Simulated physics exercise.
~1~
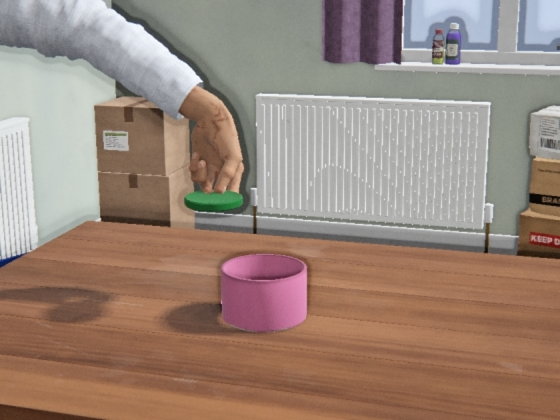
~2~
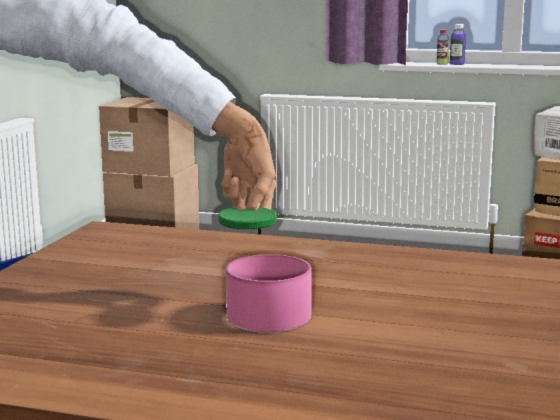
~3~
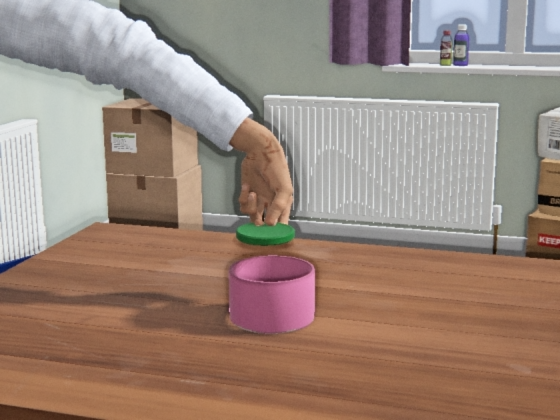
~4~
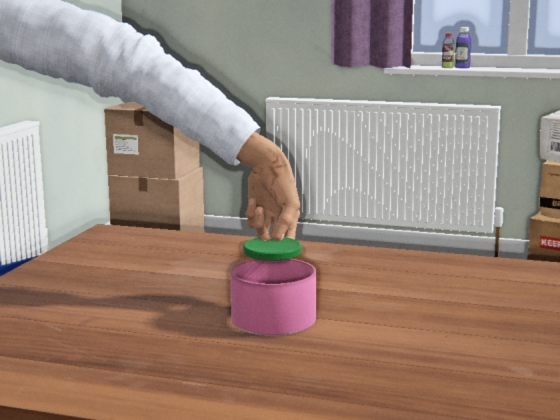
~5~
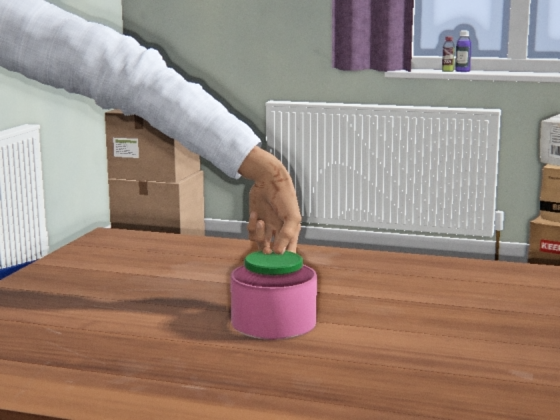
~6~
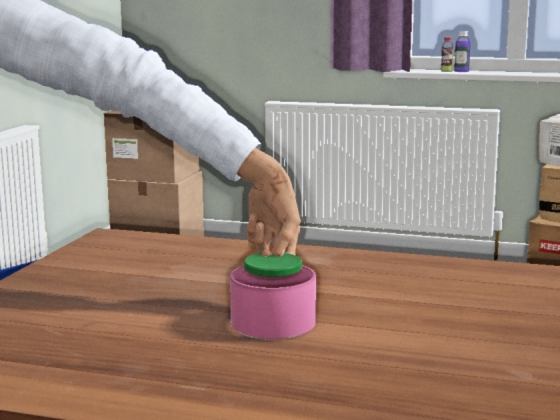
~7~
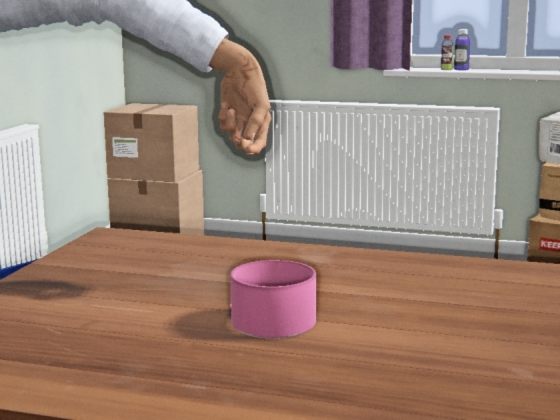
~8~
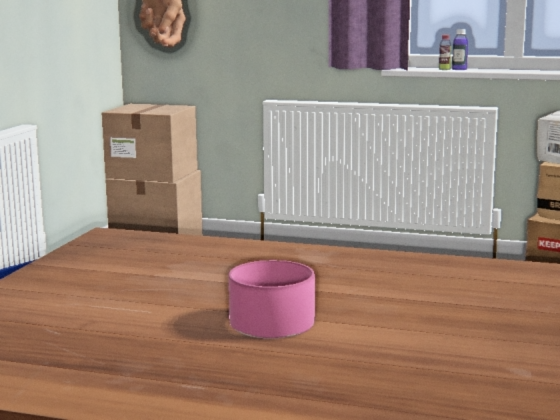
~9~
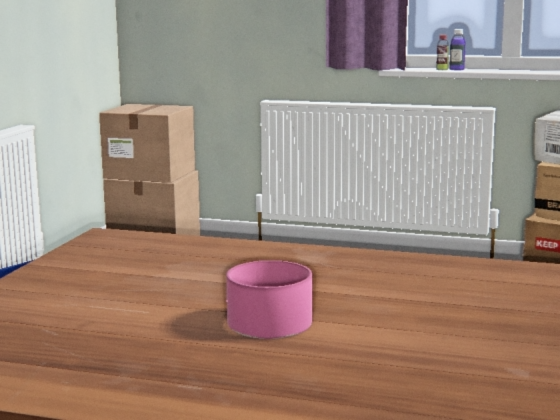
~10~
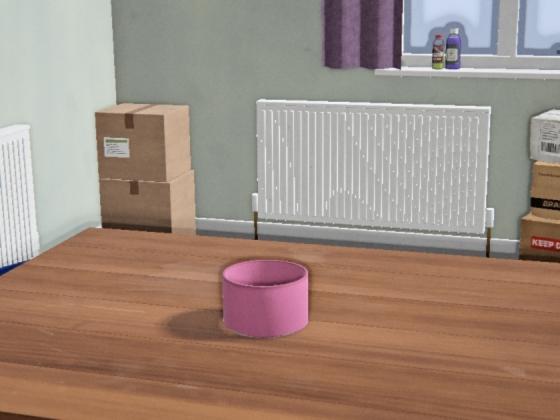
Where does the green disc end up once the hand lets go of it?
It drops inside the pink pot, slipping past the rim and leaving the top open.
